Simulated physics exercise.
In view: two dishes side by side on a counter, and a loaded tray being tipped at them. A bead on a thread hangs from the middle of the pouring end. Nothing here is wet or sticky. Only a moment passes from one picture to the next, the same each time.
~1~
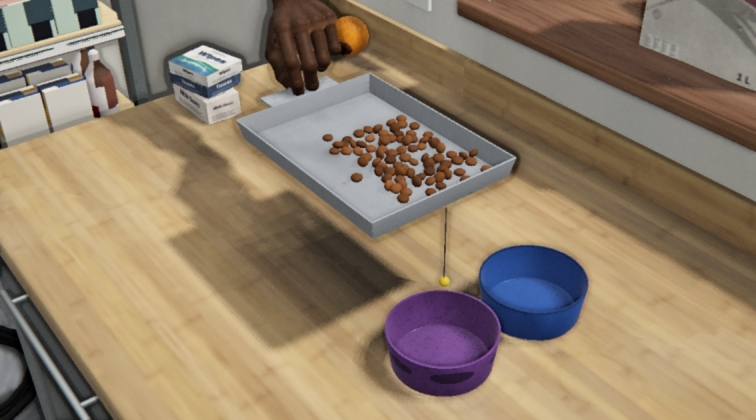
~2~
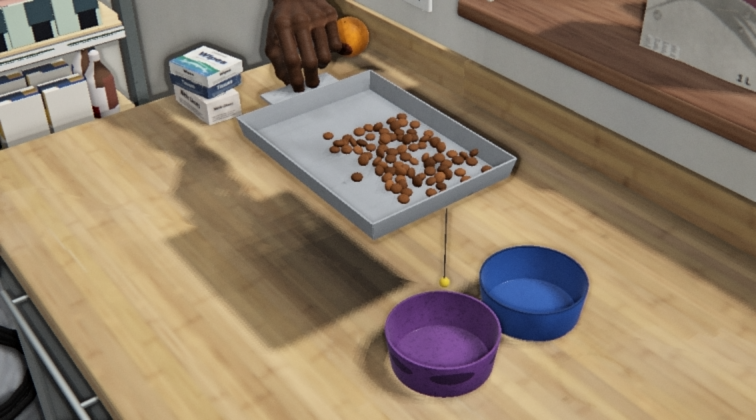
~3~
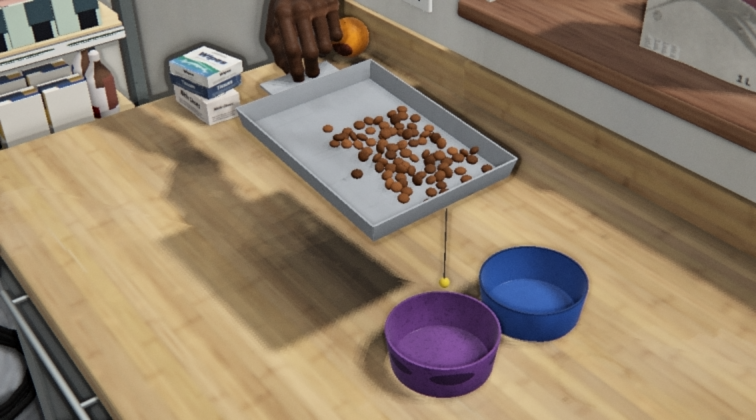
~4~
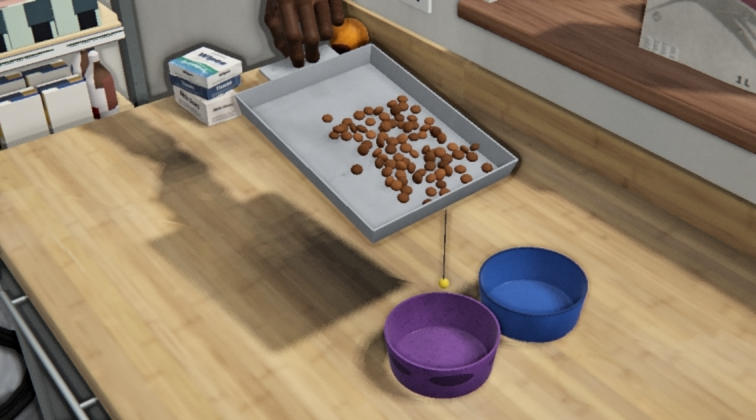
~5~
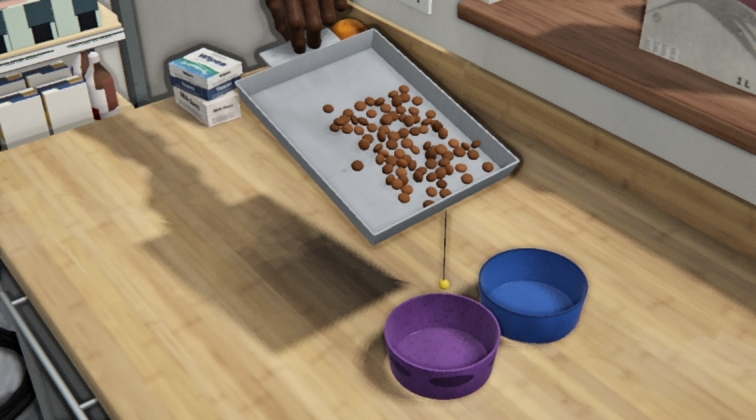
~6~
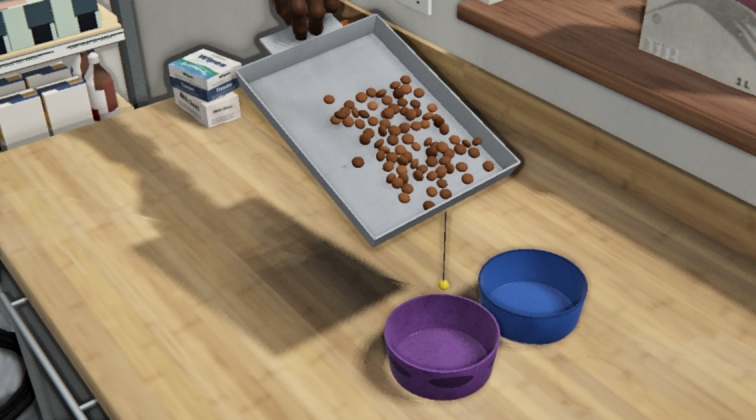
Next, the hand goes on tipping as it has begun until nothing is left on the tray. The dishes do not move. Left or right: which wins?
More goes to the left-hand dish.
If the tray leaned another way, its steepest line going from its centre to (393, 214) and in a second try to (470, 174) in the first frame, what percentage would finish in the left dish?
About 70 and 0 per cent.
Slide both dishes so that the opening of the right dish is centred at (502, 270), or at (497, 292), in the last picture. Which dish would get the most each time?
In turn: The left one; the left-hand dish.
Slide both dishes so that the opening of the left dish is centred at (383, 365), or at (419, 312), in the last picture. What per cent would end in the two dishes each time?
Near 90 % and 60 %.
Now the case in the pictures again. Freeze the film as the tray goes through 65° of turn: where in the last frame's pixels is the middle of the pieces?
Roughly at (435, 190).
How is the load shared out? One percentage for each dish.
Left dish near 70 in a hundred; right dish near 10.
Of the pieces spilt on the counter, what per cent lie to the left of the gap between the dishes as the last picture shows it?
About 70 per cent.
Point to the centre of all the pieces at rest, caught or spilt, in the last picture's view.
Roughly at (439, 364).
Just after the last frame, tray tipped steeply; every one on the tray.
A moment on, tray tipped past a quarter turn; roughly half on the tray; roughly a quarter in the left dish; just a few in the right dish; about a tenth outside both; about a tenth in the air.
Further on, tray tipped past a quarter turn; roughly two thirds in the left dish; about a tenth in the right dish; roughly a quarter outside both.
When it is over, tray tipped past a quarter turn; roughly two thirds in the left dish; about a tenth in the right dish; roughly a quarter outside both.
